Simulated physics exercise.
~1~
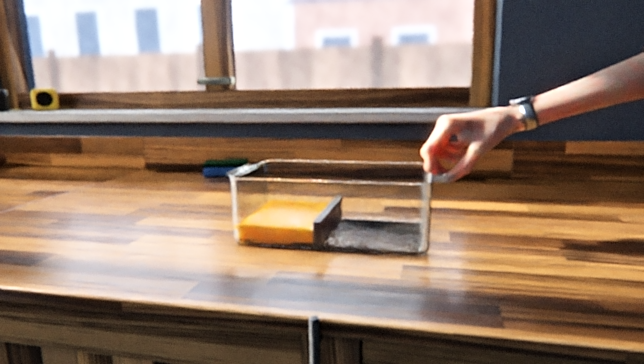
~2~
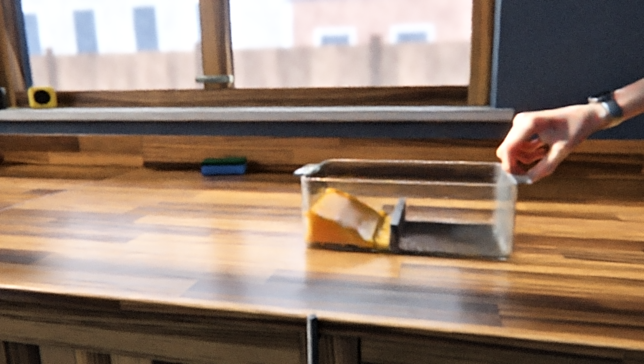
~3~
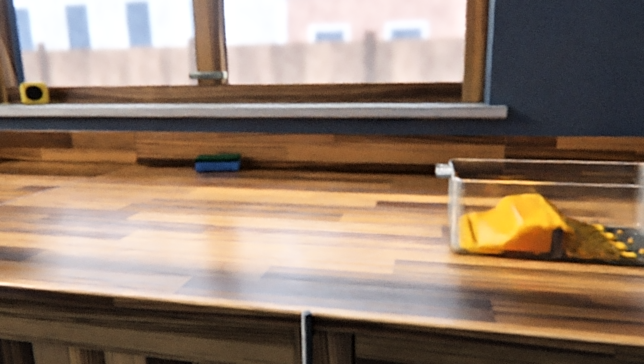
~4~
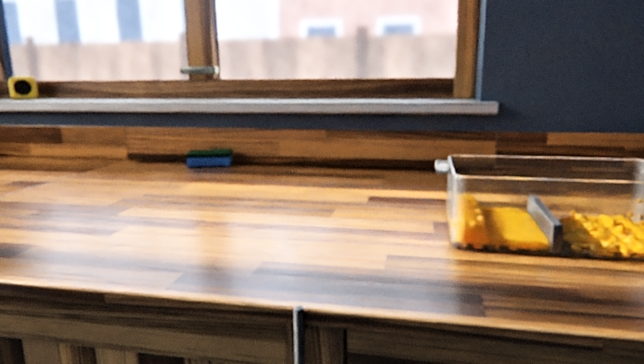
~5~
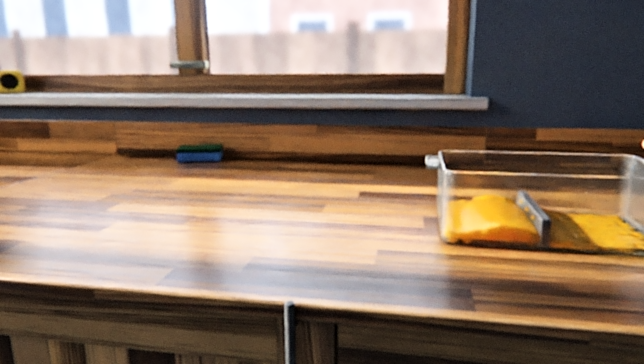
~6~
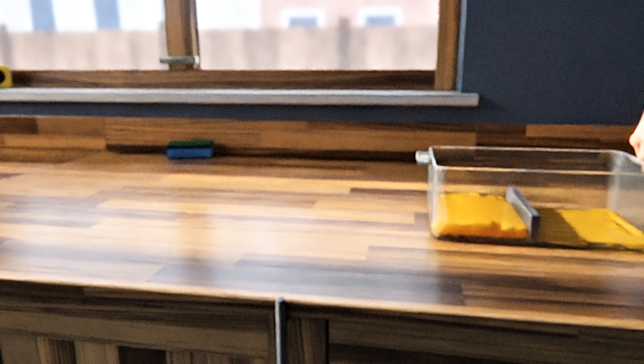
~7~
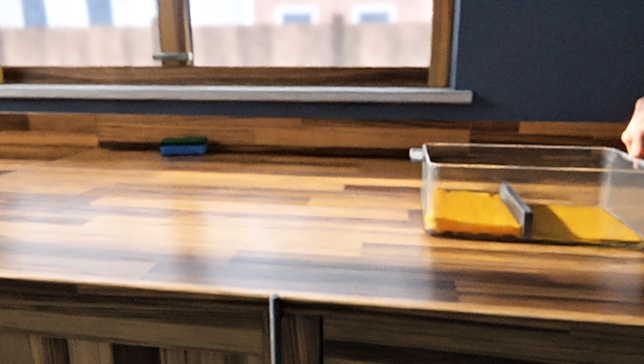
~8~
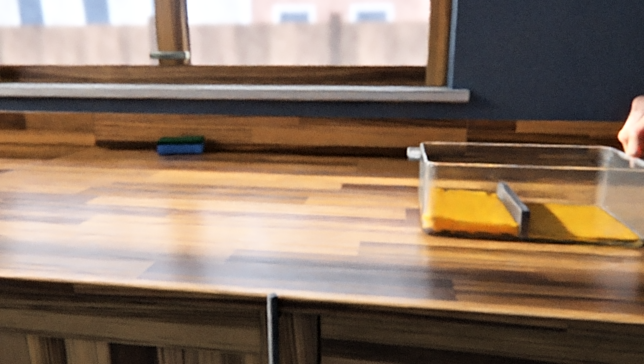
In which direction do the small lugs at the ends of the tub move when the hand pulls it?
The lugs move to the right along with the tub as the hand pulls it across the worktop.
